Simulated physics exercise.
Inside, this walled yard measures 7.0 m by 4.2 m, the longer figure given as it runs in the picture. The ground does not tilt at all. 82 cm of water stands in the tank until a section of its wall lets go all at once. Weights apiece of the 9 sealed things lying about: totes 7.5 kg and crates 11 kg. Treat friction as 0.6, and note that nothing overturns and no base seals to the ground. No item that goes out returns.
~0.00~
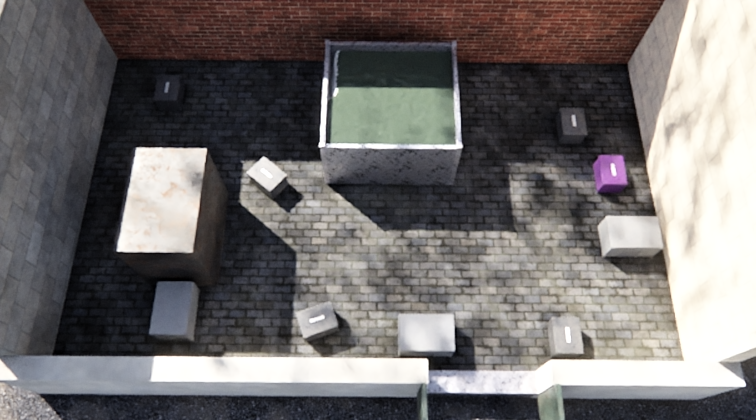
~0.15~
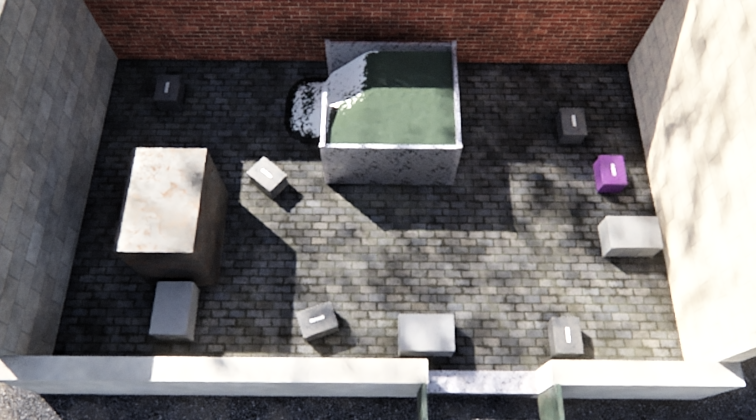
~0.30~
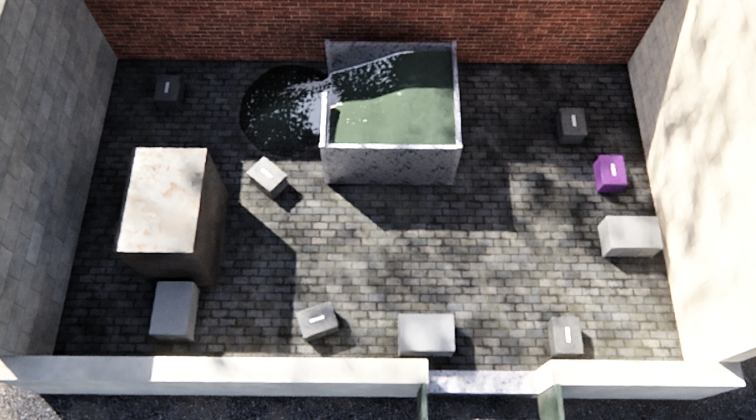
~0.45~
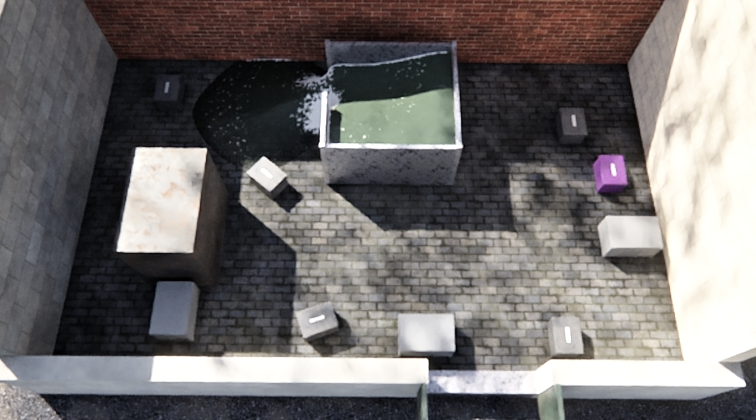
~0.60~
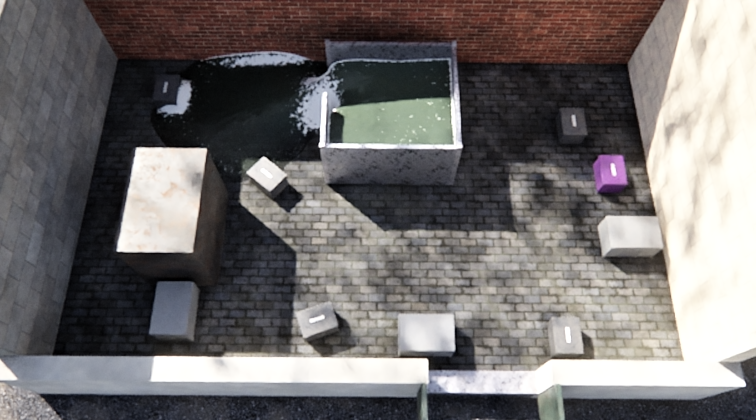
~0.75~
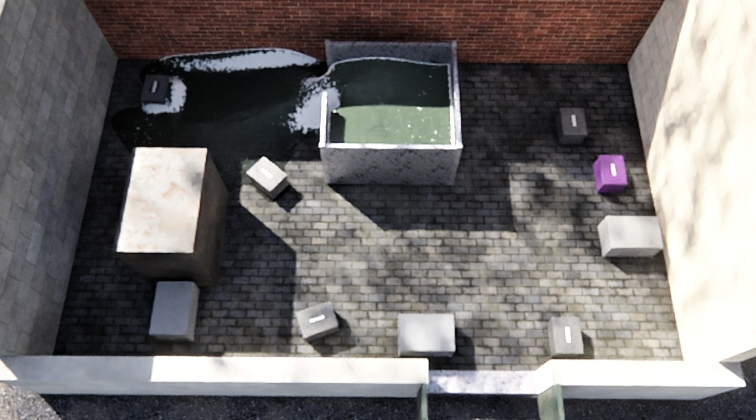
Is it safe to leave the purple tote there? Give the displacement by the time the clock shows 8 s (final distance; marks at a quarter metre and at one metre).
Purple tote hardly budges.
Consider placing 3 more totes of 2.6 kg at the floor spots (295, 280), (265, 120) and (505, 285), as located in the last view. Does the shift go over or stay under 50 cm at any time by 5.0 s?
One by one: Beyond the mark, beyond the mark, below the mark.
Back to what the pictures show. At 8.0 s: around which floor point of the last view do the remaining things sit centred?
Centred roughly on (568, 224).
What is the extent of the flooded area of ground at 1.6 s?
Around 8.5 m2 of it.
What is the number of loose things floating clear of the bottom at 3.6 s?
It comes to 1 of them.
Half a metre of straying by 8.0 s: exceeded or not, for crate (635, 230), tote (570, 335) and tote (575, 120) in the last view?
Results in listed order: Falls short / exceeds / falls short.
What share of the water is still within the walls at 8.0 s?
Some 98 per cent remains.
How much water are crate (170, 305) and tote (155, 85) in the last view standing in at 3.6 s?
Roughly 6 and 21 cm.
After 1.6 s the purple tote is near (613, 170), 0.0 m from its start, aground; 0 of 9 are out; 1 afloat.
After 3.6 s the purple tote is near (613, 170), 0.0 m from its start, aground; 0 of 9 are out; 1 afloat.
After 5.6 s the purple tote is near (613, 170), 0.0 m from its start, aground; 0 of 9 are out; 3 afloat.
After 8.0 s the purple tote is near (615, 169), 0.0 m from its start, aground; 0 of 9 are out; 2 afloat.
